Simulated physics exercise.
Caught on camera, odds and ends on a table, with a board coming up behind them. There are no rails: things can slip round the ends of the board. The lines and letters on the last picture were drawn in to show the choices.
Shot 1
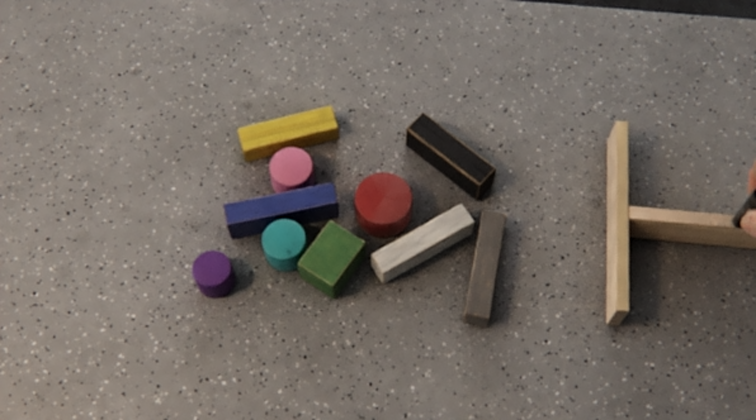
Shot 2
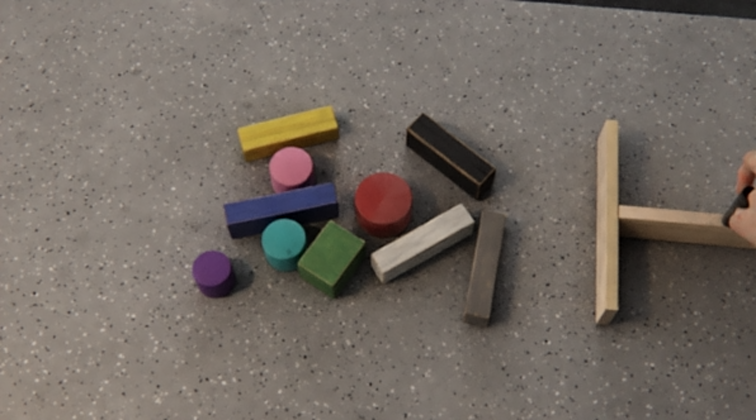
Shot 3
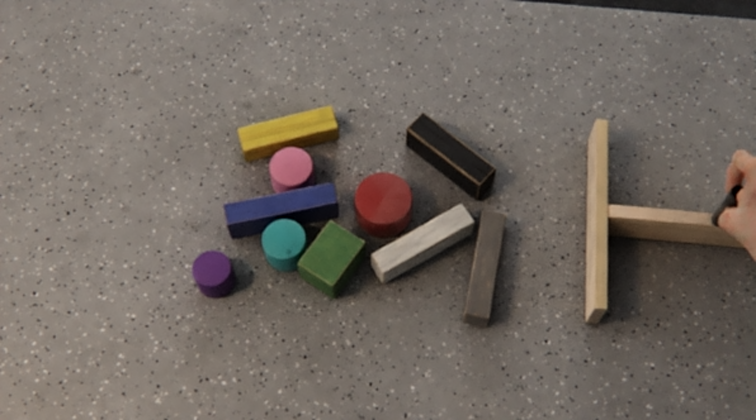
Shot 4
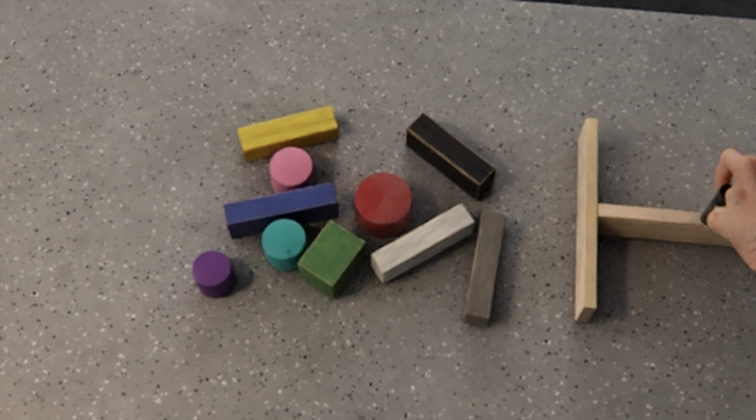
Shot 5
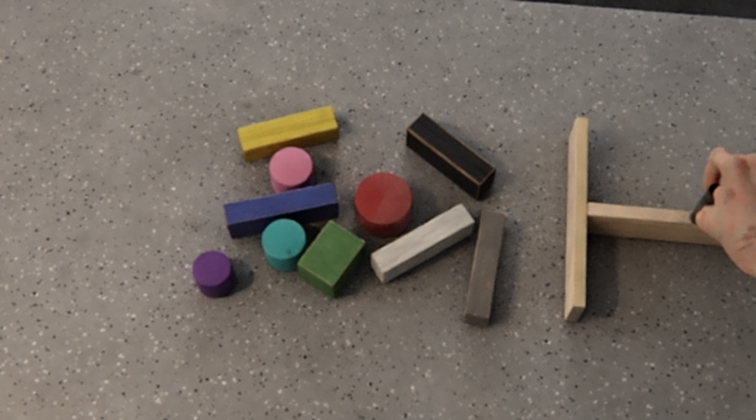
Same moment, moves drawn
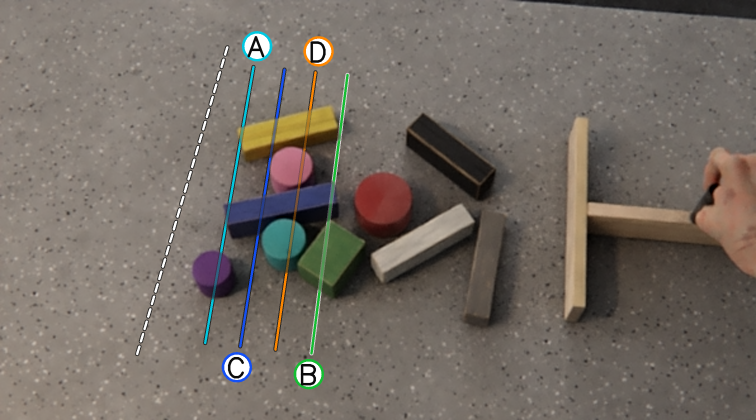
A wooden board on a handle, pushed by a hand, slid slowly left across a speckled gray table toward a scattering of colored blocks and round tins, which all stayed still, untouched.
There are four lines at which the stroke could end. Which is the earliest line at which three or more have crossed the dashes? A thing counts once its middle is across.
C is the first line that does it.
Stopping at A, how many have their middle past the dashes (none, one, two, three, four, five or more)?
In all, five or more.
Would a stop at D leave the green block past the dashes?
No.
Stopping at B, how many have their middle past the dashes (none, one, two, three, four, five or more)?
The count is none.
On the marked copy, A at (231, 196); B at (331, 205); C at (264, 199); D at (297, 202); the dashed line at (186, 188).
Following C. Soon after the start, board (466, 198); purple tin (214, 275); yellow stick (289, 133); none across.
Later, board (352, 188); blue bar (221, 215); purple tin (204, 280); none across.
In the end, board (265, 180); pink tin (109, 122); blue bar (140, 215); four across.
As for the rest, A gets seven across, but is farther than needed; B gets none across; D gets only two across.
